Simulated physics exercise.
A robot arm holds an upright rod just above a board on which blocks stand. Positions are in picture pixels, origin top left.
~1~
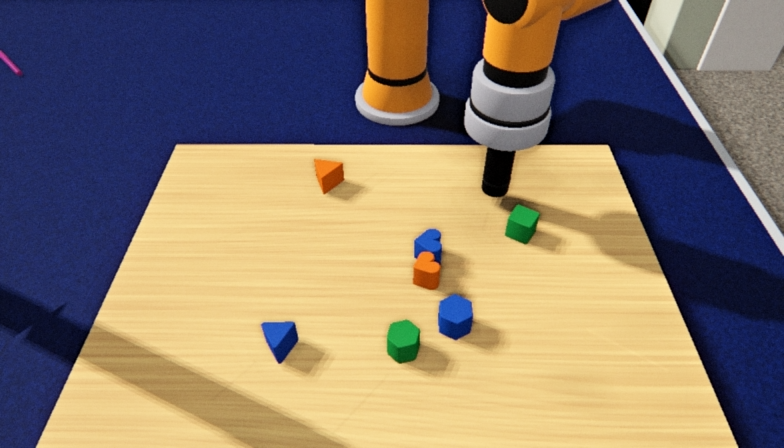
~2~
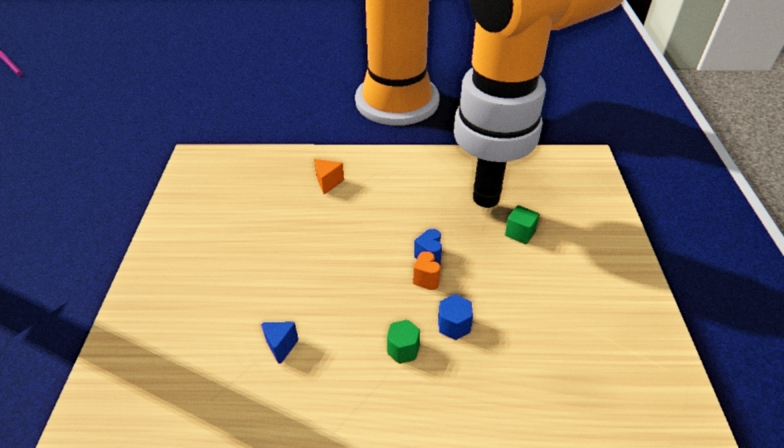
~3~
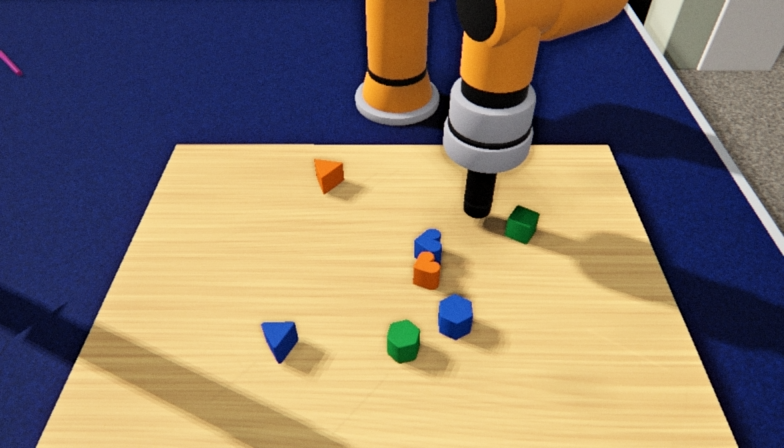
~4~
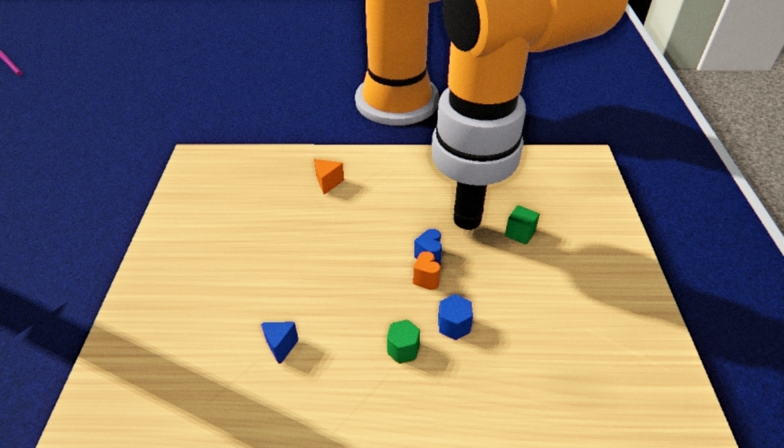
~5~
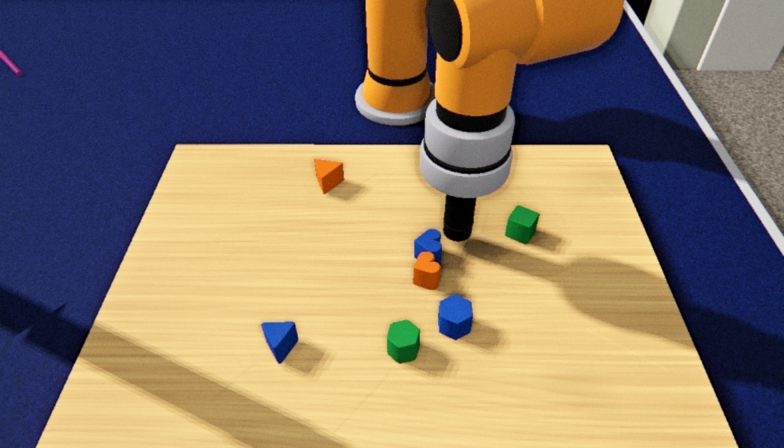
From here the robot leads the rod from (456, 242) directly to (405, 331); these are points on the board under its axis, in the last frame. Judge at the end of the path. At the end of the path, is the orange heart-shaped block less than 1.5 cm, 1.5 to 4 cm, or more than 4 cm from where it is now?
It ends farther than 4 cm from its spot.
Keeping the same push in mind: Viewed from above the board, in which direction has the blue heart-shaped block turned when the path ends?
Seen from above, clockwise.
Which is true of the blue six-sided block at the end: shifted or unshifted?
Once the path ends, it is where it was.
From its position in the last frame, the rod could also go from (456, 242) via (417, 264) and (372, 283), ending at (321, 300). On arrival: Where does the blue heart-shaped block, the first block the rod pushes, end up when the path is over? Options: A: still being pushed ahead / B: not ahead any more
I'll go with A - still being pushed ahead.
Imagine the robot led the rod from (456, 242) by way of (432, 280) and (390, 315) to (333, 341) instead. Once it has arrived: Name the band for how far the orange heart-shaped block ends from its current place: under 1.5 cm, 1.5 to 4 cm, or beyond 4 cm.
Ends over 4 cm away.
The first path, step by step. One third of the way, rod (442, 259); orange heart-shaped block (422, 267), turned 40° anticlockwise; blue heart-shaped block (418, 244), turned 25° clockwise.
Two thirds of the way, rod (424, 289); orange heart-shaped block (399, 286); blue heart-shaped block (417, 244), turned 30° clockwise.
At the end, rod (405, 322); green six-sided block (400, 343); orange heart-shaped block (388, 292), turned 55° clockwise; blue heart-shaped block (417, 244), turned 30° clockwise; blue six-sided block unmoved.
